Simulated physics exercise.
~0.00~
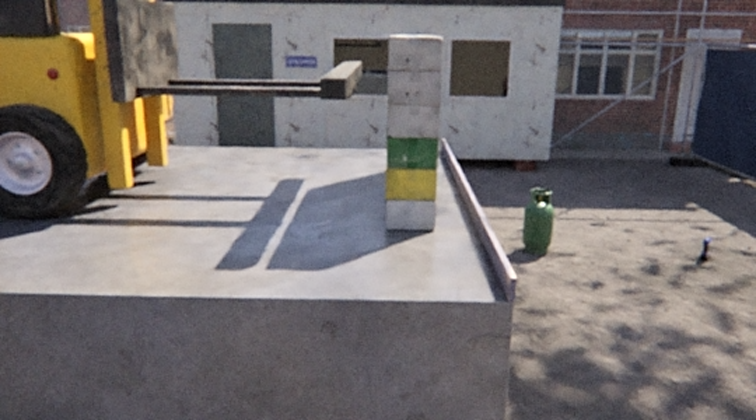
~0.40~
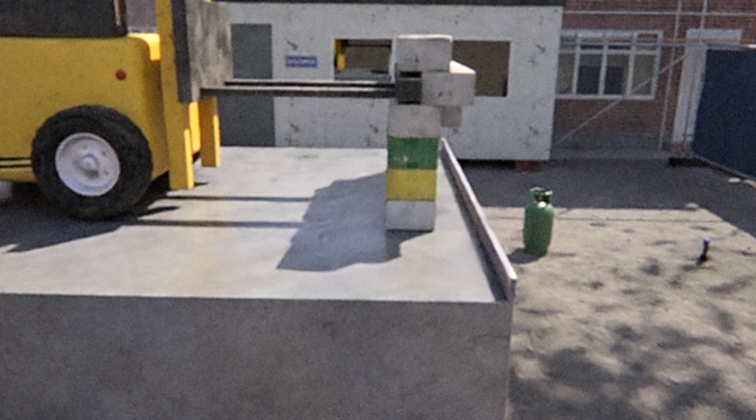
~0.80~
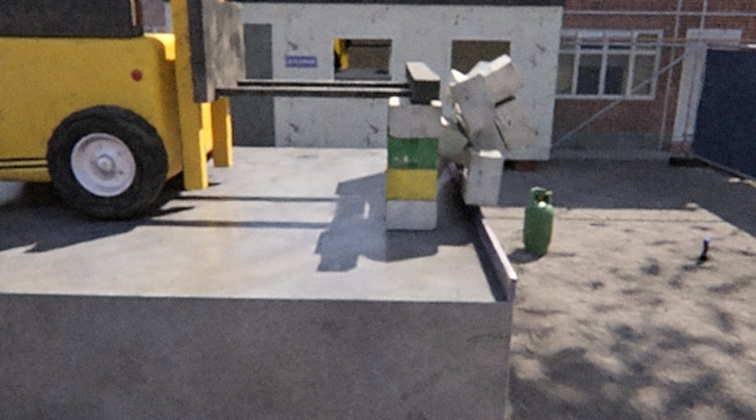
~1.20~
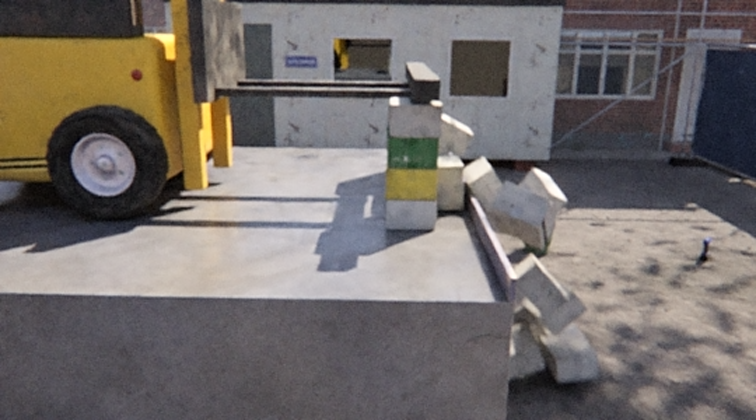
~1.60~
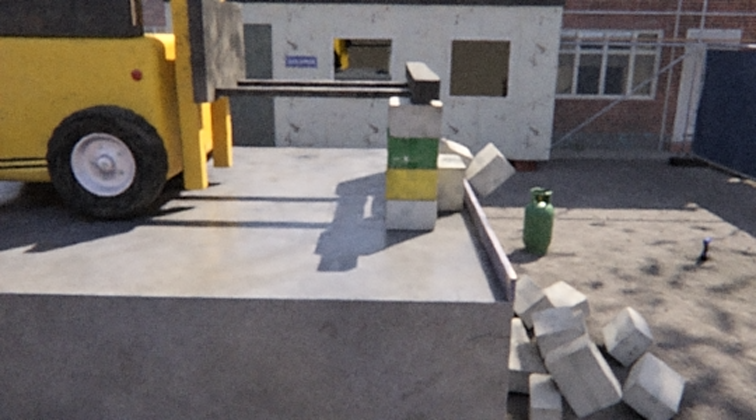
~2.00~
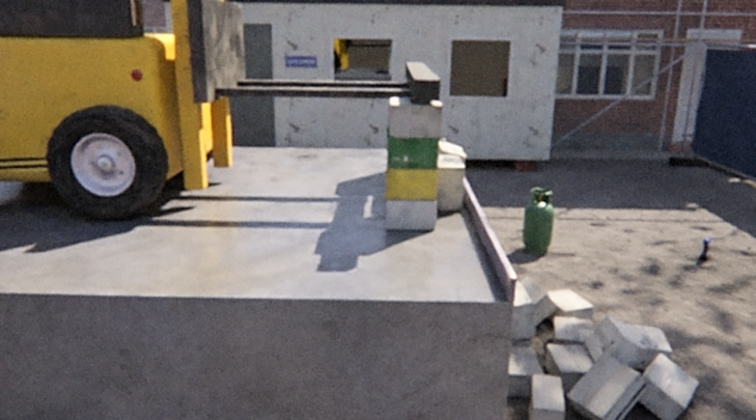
A yellow lift truck drives a level beam rightward into the upper part of a stack of pale blocks, knocking the top ones over the low board and off the dock into a heap below, while the lower blocks, including the green and yellow ones, stay standing.
